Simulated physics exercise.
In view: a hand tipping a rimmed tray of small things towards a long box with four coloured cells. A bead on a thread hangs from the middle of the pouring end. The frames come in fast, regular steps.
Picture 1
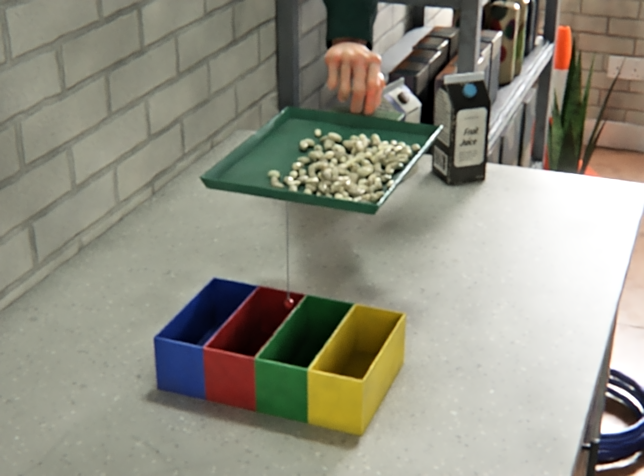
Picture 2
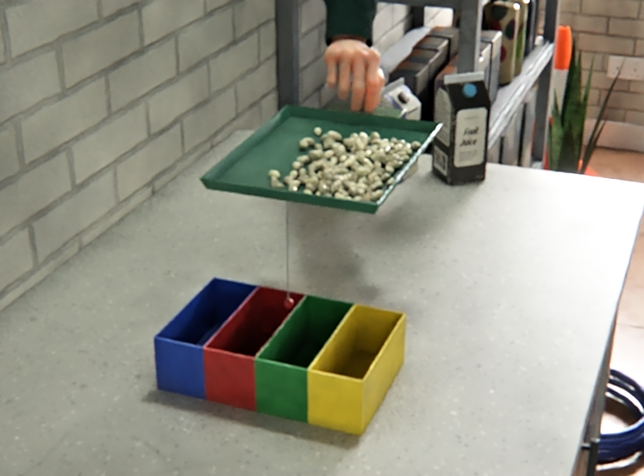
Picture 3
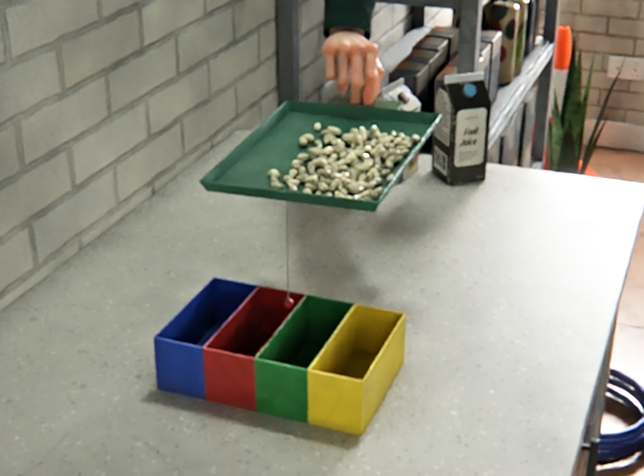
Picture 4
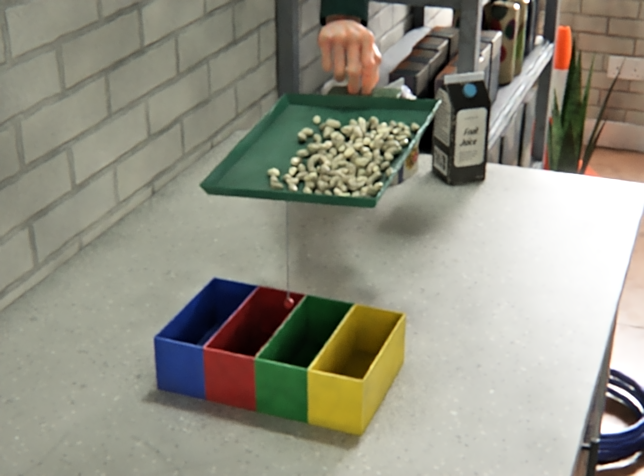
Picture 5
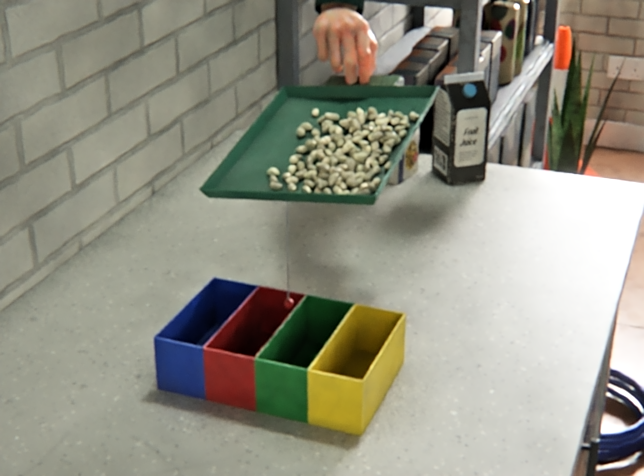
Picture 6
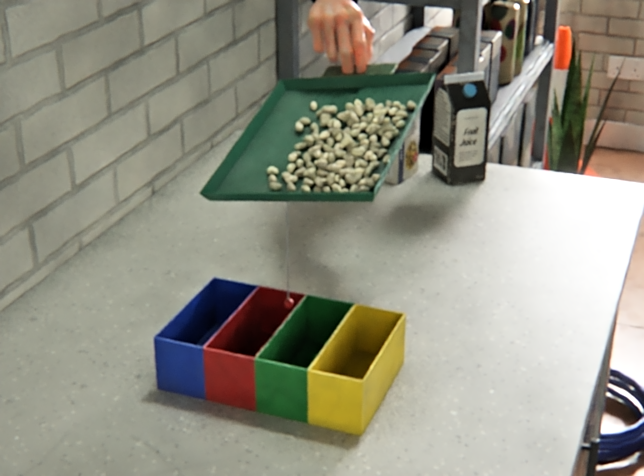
On a grey counter, a hand gradually tilts a green tray of white beans above coloured cells.
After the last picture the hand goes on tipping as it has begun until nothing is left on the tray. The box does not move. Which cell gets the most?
The blue cell gets the most.
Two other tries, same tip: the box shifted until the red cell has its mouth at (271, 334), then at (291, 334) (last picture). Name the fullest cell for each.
The first try: Blue. The second: The blue one.
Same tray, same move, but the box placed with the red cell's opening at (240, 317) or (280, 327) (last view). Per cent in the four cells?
About 100 and 60 per cent.
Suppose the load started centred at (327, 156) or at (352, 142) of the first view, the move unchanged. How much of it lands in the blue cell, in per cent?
Near 70 % and 70 %.
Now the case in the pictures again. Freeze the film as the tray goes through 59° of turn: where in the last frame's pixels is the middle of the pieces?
Close to (252, 181).
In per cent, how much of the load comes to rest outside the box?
It comes to 10 per cent or so.
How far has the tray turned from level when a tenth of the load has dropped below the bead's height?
At about 60°.
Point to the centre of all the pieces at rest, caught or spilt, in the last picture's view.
Roughly at (216, 352).
Soon, tray tipped steeply; most on the tray; a stray few in the blue cell; a stray few in the red cell; a small part falling or outside the box.
A while on, tray tipped right over; a small part on the tray; about half in the blue cell; about a quarter in the red cell; about a quarter falling or outside the box.
Towards the end, tray tipped past a quarter turn; most in the blue cell; about a quarter in the red cell; a small part falling or outside the box.
Finally, tray tipped past a quarter turn; most in the blue cell; about a quarter in the red cell; none in the yellow cell; none in the green cell; a small part outside the box.
